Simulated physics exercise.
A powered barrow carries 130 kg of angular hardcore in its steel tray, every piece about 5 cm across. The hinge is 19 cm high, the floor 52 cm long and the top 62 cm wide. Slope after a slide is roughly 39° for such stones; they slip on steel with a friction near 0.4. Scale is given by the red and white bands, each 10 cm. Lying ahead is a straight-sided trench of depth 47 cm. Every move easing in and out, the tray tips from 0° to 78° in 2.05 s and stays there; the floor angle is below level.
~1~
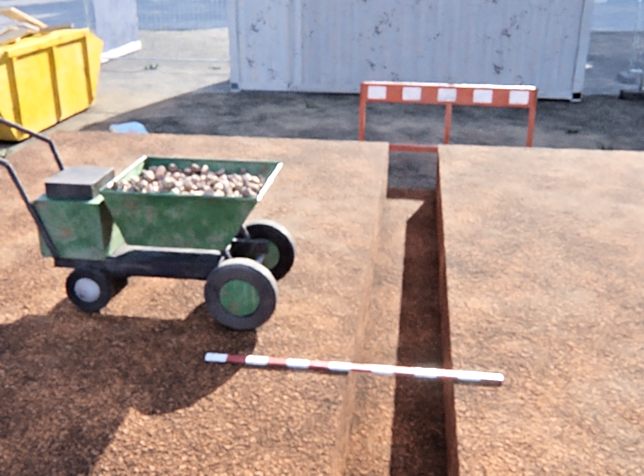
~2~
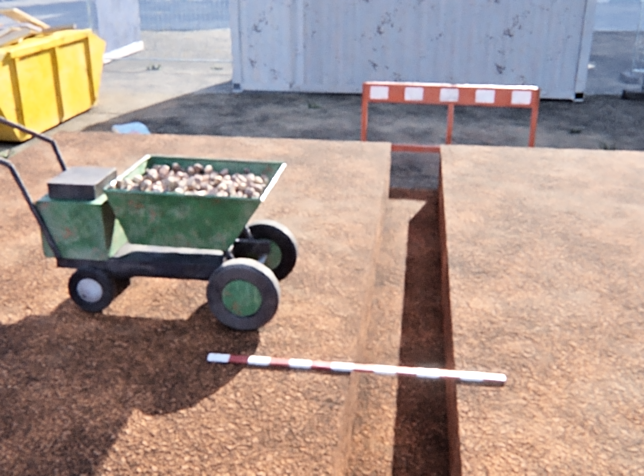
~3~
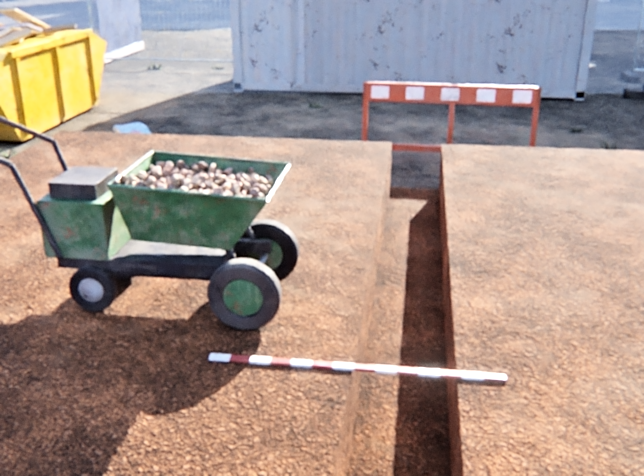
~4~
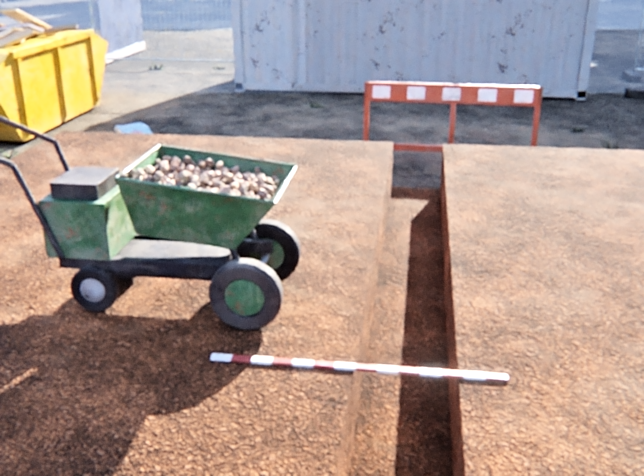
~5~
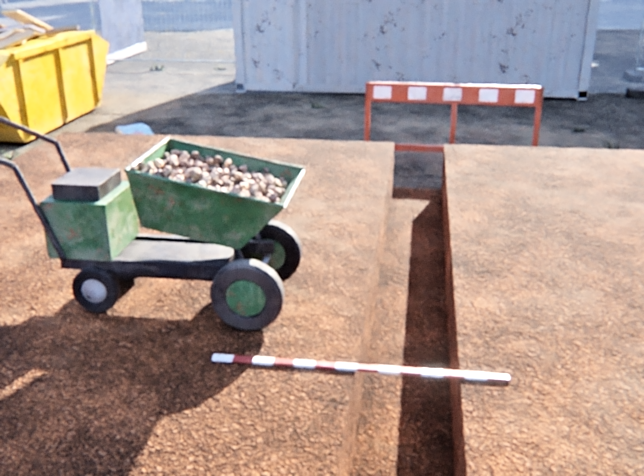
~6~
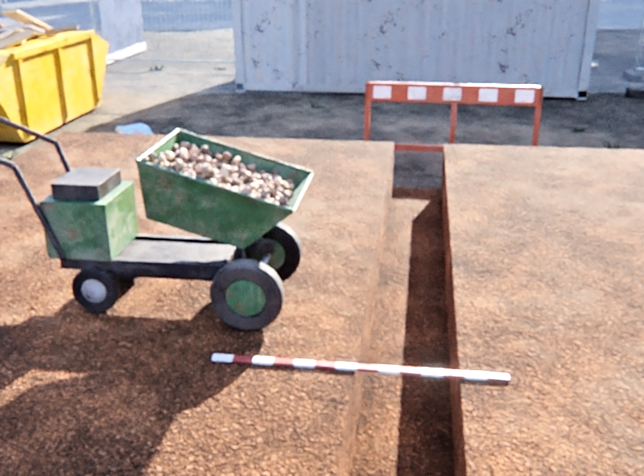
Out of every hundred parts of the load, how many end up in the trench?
Close to 100 in a hundred.
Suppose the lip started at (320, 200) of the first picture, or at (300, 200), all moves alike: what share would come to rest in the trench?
First spot about 85, second spot about 100 per cent.
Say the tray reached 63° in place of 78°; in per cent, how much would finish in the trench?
It comes out at about 30 percent.
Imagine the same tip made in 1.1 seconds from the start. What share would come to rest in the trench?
About 100 percent, I'd say.
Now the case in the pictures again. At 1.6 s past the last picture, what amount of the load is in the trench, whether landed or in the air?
About 45 per cent by then.
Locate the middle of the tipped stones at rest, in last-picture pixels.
Middle at around (402, 373), I'd say.
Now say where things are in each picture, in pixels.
In the first picture, the tray is at 0°, its lip at (258, 199); the top of the load is at (182, 176).
In the second picture, the tray is at 1°, its lip at (262, 200); the top of the load is at (185, 175).
In the third picture, the tray is at 3°, its lip at (267, 201); the top of the load is at (177, 170).
The fourth picture shows lip at (275, 203), floor tilted 6°, highest stones at (172, 164).
The fifth picture shows lip at (284, 207), floor tilted 11°, highest stones at (177, 158).
The sixth picture shows lip at (293, 211), floor tilted 16°, highest stones at (187, 152).
Then, 0.9 s after the last picture the floor is at 66°, 98 % in the tray, 1 % short of the trench, 1 % in the trench; the foremost stones are at (371, 282).
Then, 1.6 s after the last picture the floor is at 78°, 57 % in the tray, 43 % in the trench; the foremost stones are at (447, 376).
Then, 1.9 s after the last picture the floor is at 78°, 34 % in the tray, 66 % in the trench; the foremost stones are at (445, 370).
Then, 3.8 s after the last picture the floor is at 78°, 0 % in the tray, 100 % in the trench; the foremost stones are at (445, 360).
